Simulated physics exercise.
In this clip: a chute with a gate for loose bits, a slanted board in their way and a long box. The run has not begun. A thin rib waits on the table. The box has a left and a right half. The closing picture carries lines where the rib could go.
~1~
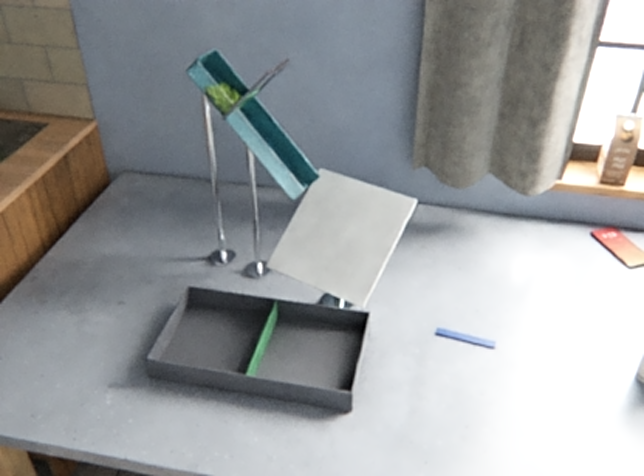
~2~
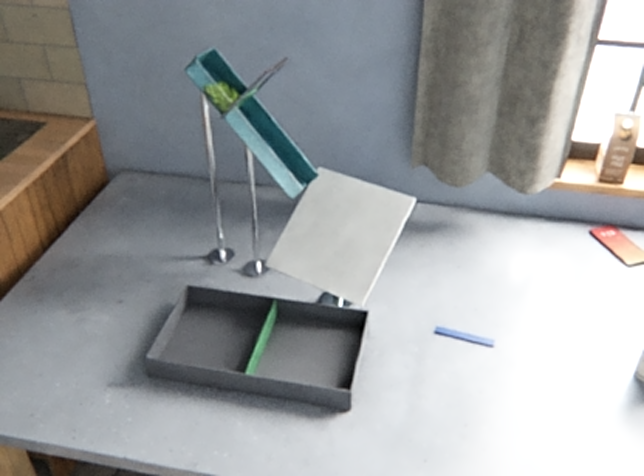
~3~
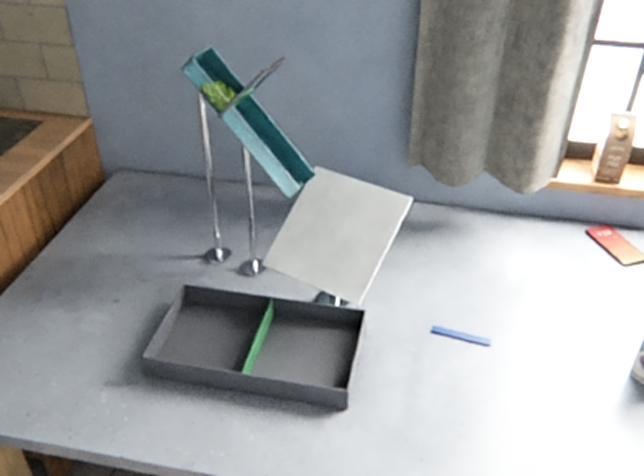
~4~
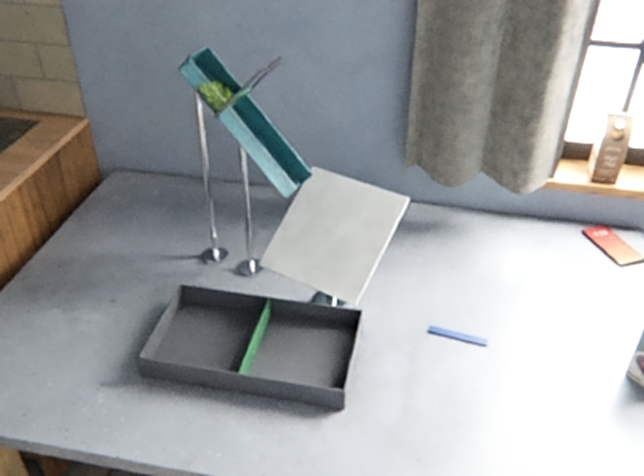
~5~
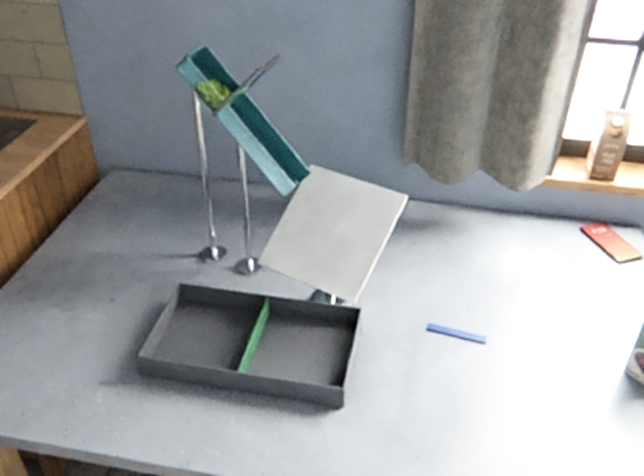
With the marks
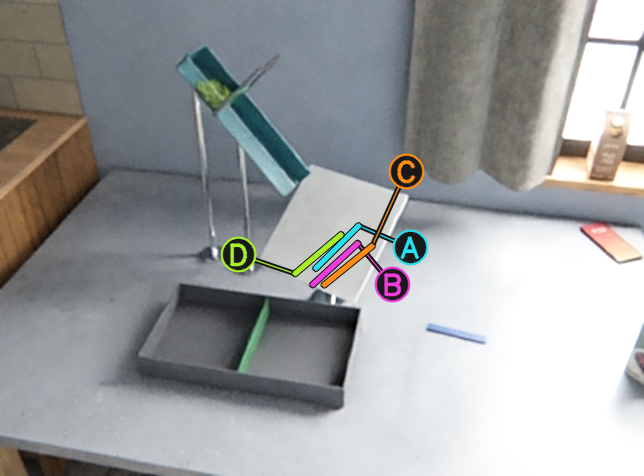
On a grey table, a teal chute holds green bits above a tilted board and divided box as the view drifts slightly.
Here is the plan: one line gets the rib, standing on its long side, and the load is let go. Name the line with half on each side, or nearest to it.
Go for D.
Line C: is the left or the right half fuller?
Right.
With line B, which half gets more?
More lands on the right.
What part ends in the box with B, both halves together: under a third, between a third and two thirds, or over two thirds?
Over two thirds.
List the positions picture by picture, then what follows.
Load behind the gate near (227, 102), dried peas; lip of the chute near (301, 193), sloping fairly steeply, in the first picture.
Middle of the board near (339, 232), tilted fairly steeply; middle of its low edge near (311, 285); of its high edge near (366, 182), in the second picture.
Front corners of the box near (141, 357) and (348, 391); front end of its middle wall near (242, 373); gate still shut near (243, 95), in the third picture.
Middle of the load near (219, 100); lip near (293, 191), in the fourth picture.
Middle of the load near (217, 98); lip near (292, 190), in the fifth picture.
On the marked copy, line A from (358, 225) to (315, 268); line B from (357, 243) to (312, 284); line C from (372, 246) to (324, 284); line D from (341, 234) to (294, 273).
If A is chosen, of what is caught, a small share in the left half, all but a few in the right.
If B is chosen, of what is caught, a small share in the left half, all but a few in the right.
If C is chosen, of what is caught, a small share in the left half, all but a few in the right.
If D is chosen, of what is caught, close to two thirds in the left half, close to a third in the right.
